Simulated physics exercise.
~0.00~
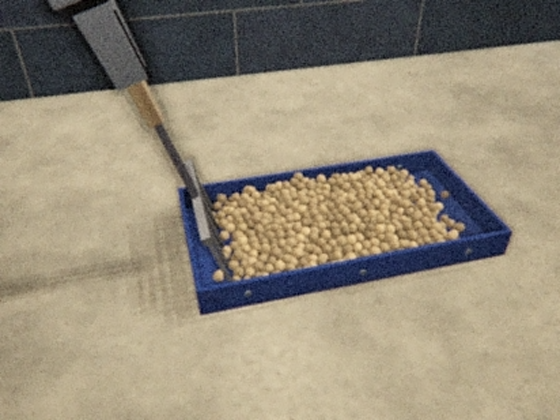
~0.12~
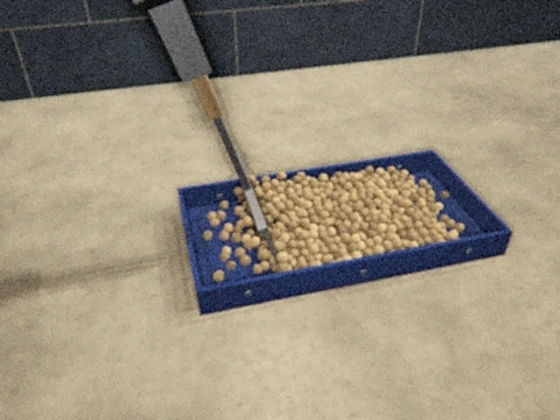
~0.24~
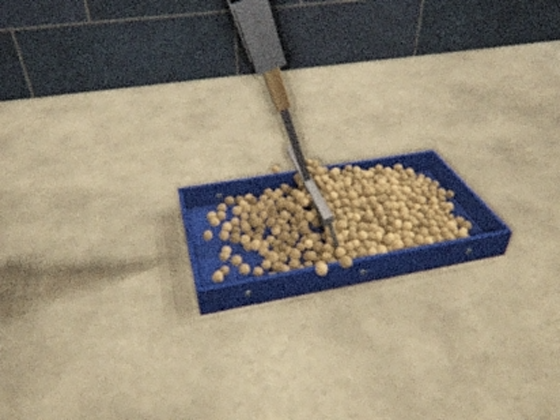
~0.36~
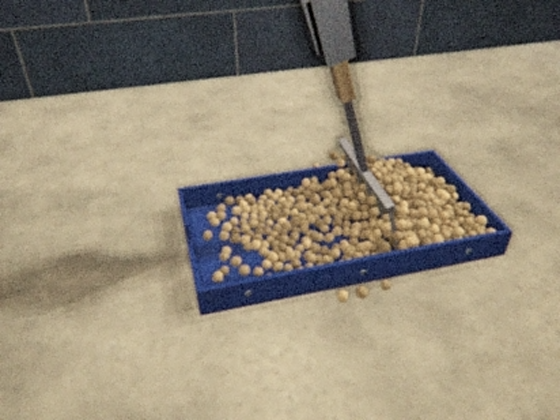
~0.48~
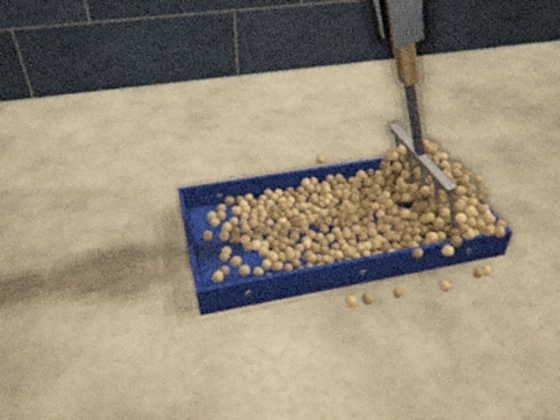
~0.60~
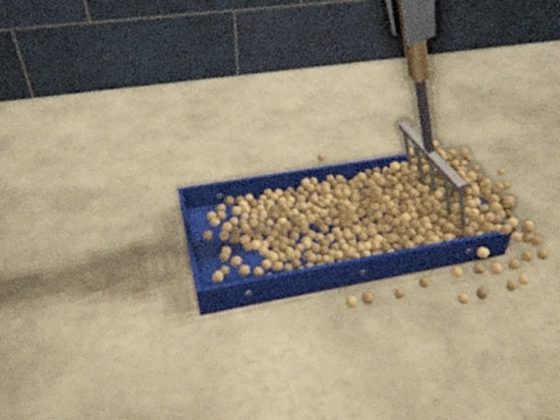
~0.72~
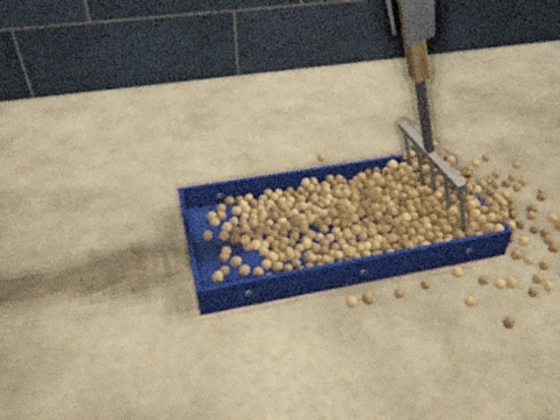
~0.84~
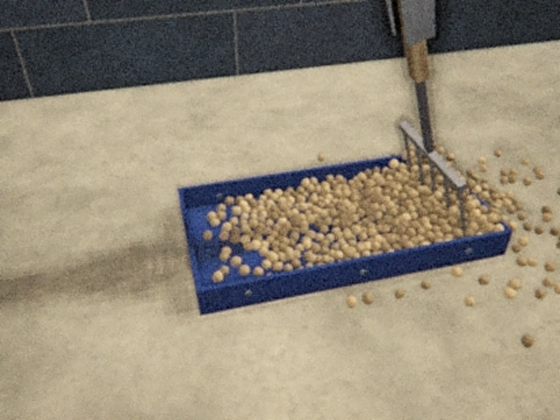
Robot-held fork raking dried chickpeas rightward through a blue tray, heaping them at the right end and spilling some onto the table.
